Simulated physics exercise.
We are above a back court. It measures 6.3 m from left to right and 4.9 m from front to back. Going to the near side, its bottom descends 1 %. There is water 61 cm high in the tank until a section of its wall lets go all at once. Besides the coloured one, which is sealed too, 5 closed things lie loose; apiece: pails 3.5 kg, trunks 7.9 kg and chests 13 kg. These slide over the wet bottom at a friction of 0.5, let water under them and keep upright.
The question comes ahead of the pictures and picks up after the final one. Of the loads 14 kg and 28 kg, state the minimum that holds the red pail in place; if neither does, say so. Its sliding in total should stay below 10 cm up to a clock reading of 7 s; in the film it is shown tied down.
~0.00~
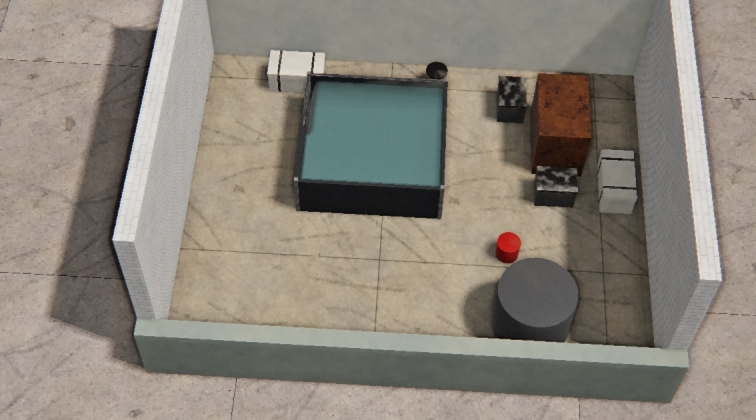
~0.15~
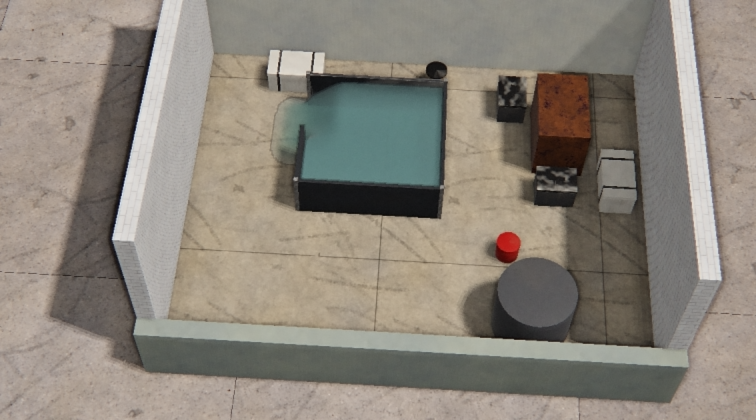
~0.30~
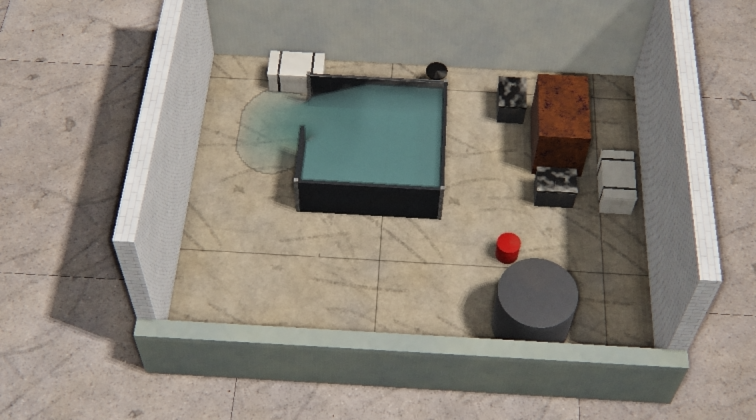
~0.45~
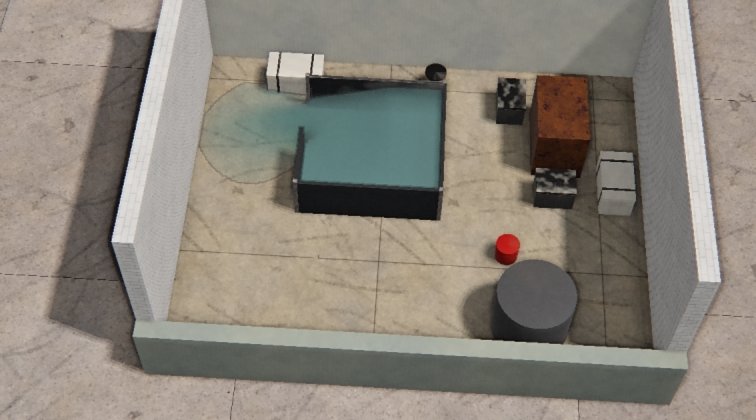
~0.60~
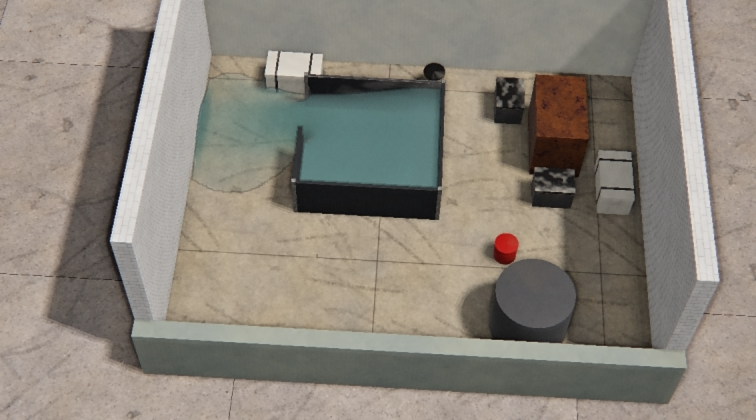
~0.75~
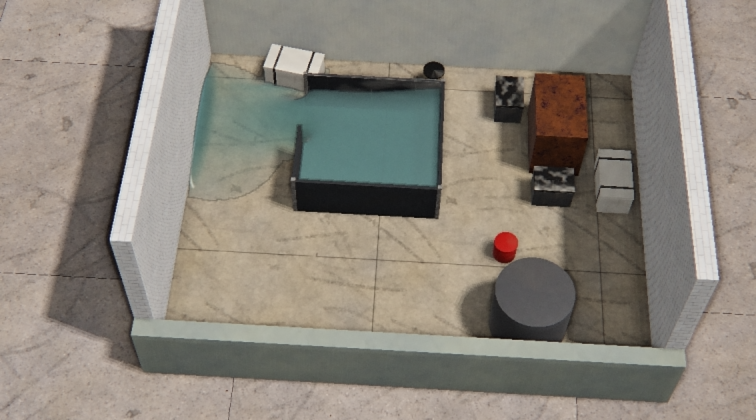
Minimum: 14 kg.
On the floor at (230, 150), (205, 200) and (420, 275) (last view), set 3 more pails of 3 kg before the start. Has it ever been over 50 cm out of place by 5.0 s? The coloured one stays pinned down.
In that order: Farther, then farther, then not as far.
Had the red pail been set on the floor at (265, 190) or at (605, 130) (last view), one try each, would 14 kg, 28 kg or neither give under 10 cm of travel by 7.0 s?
Order kept: Light pick works, light pick works.
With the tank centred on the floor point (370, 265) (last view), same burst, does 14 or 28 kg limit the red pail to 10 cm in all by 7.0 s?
For that case: Lighter one suffices.
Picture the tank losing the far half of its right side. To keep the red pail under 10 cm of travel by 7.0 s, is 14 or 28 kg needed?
So only the heavier pick.
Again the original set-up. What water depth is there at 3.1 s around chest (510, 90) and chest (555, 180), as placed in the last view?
Depth approx. 3 cm / 0 cm.
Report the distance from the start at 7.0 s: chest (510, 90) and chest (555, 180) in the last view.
In order, they end up 30 cm and 0 cm from where they began.
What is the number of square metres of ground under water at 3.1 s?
16 m2.
After 1.4 s the red pail would be 0 cm from its start with 14 kg and 0 cm from its start with 28 kg; 0 cm of water round it then.
After 3.1 s the red pail would be 0 cm from its start with 14 kg and 0 cm from its start with 28 kg; 0 cm of water round it then.
After 4.9 s the red pail would be 0 cm from its start with 14 kg and 0 cm from its start with 28 kg; 3 cm of water round it then.
After 7.0 s the red pail would be 0 cm from its start with 14 kg and 0 cm from its start with 28 kg; 8 cm of water round it then.
